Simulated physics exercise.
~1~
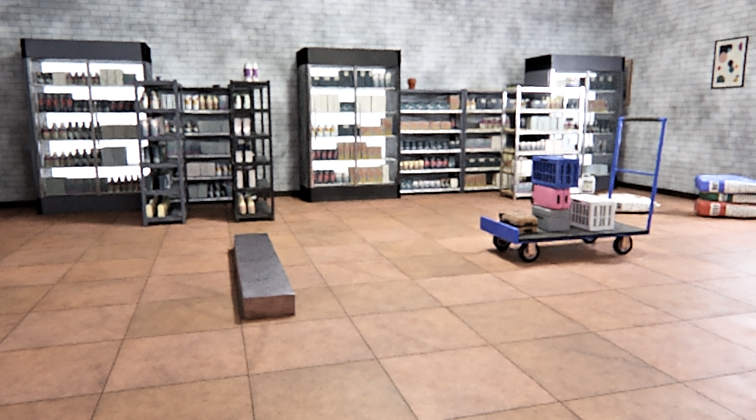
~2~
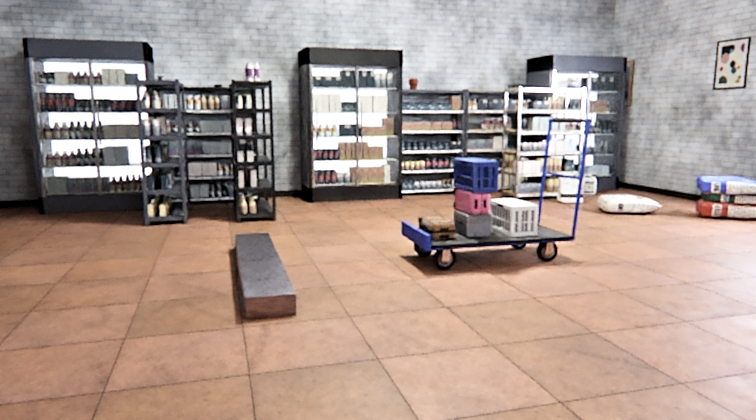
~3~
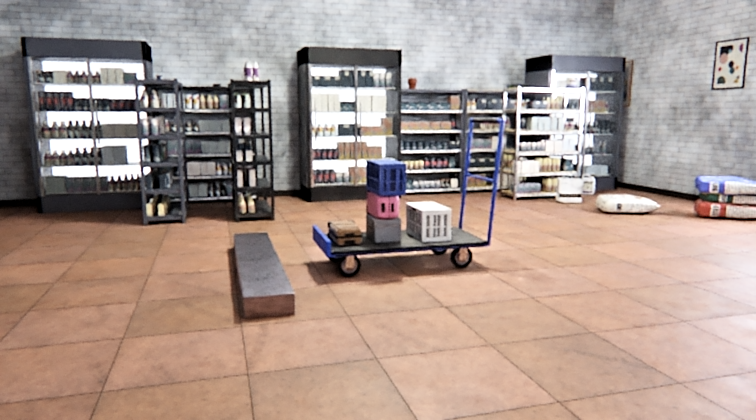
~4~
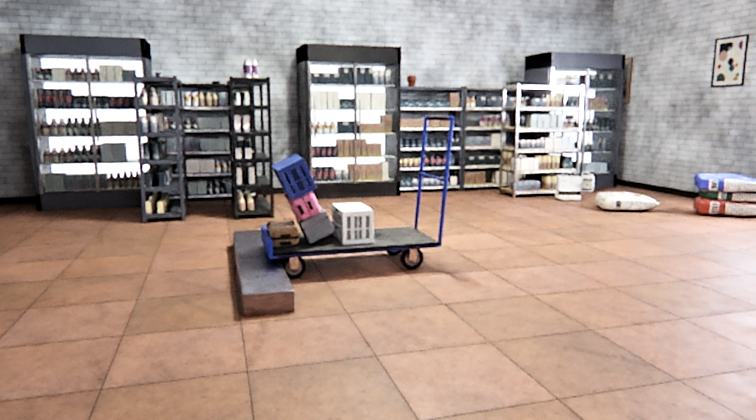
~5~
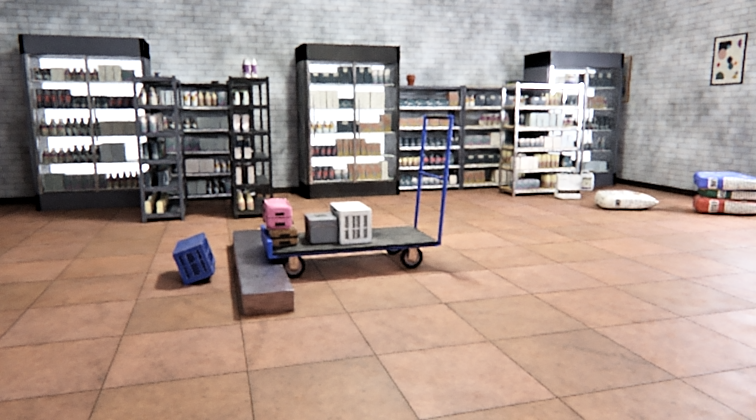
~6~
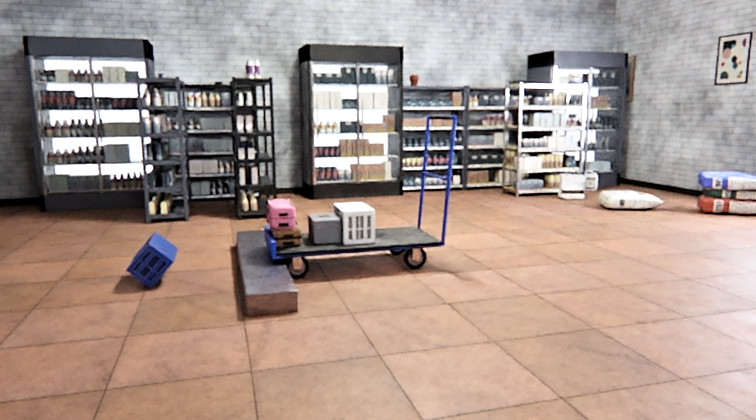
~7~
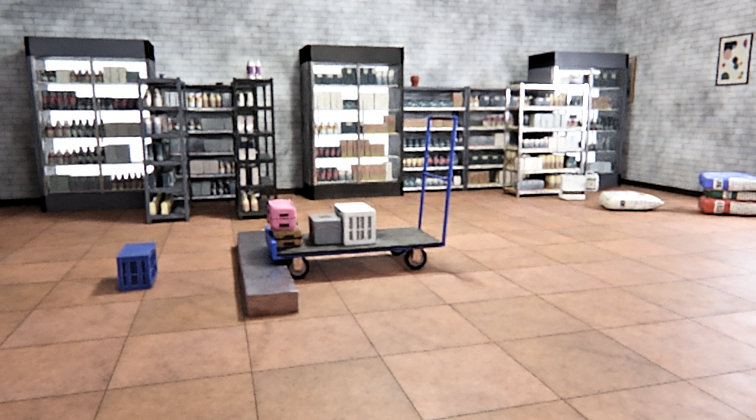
In this clip, a blue trolley carrying crates and boxes rolls left across a tiled storeroom and stops against a low kerb. The stack tips forward, and the blue crate tumbles onto the floor beyond, while the pink case and the other items stay on the deck.
